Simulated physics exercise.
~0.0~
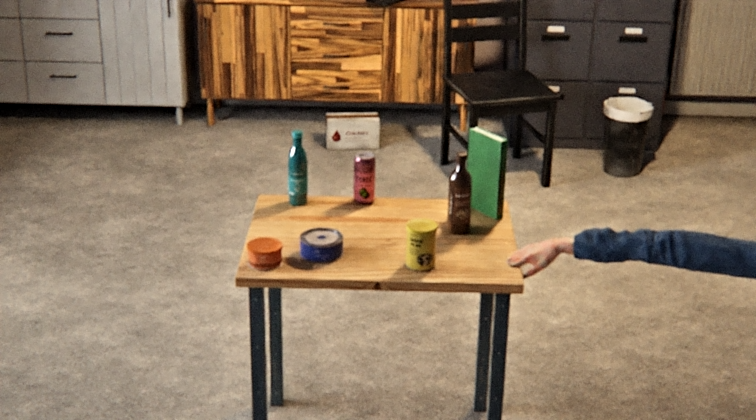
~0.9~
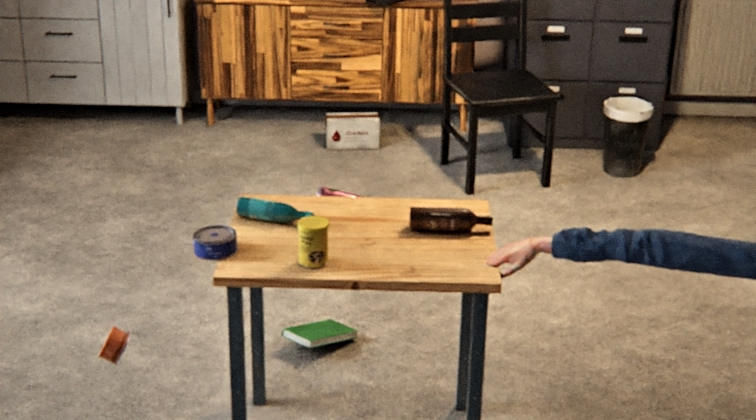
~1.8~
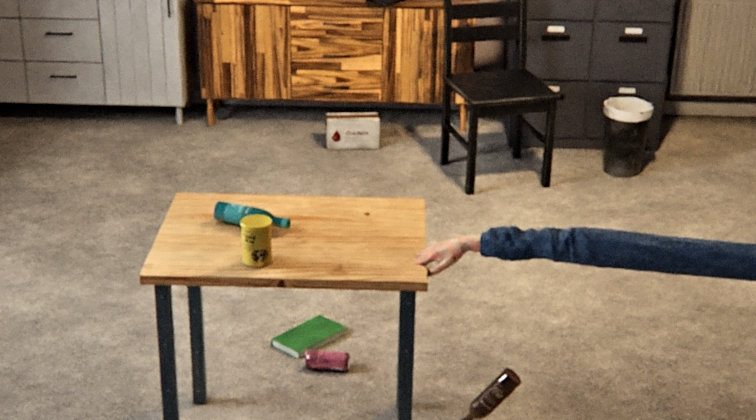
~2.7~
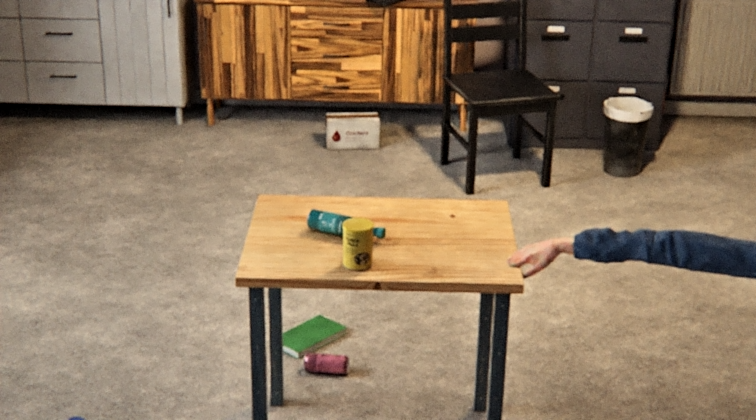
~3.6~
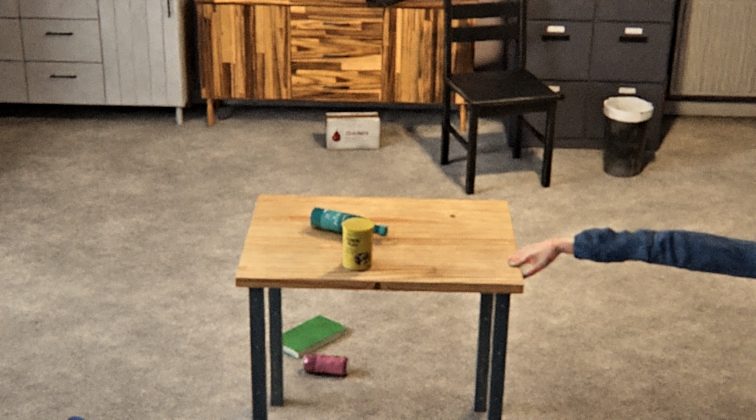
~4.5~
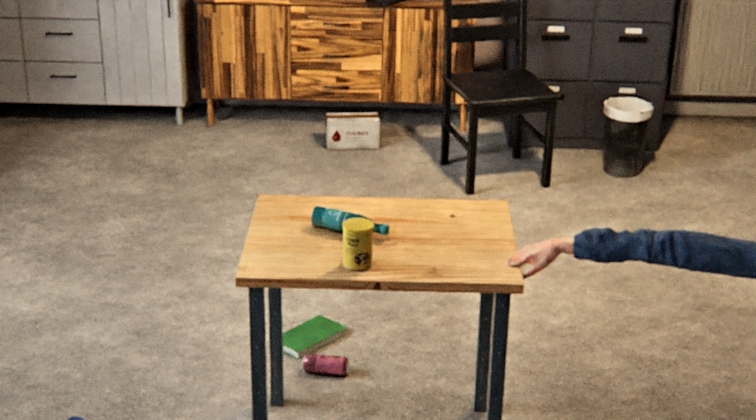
A wooden side table with dark legs stands on a grey floor, seen from the front and slightly above, with cabinets, a black chair and a bin behind. On it are orange and blue tubs at left, turquoise and brown bottles, a pink can, a yellow tin and a green book. A blue-sleeved arm at right moves the table left, and the bottles topple while the book, can and both tubs go off. The table shifts further left, and the brown bottle falls. The table returns right and rests, holding the upright yellow tin and fallen turquoise bottle, book and can beneath.
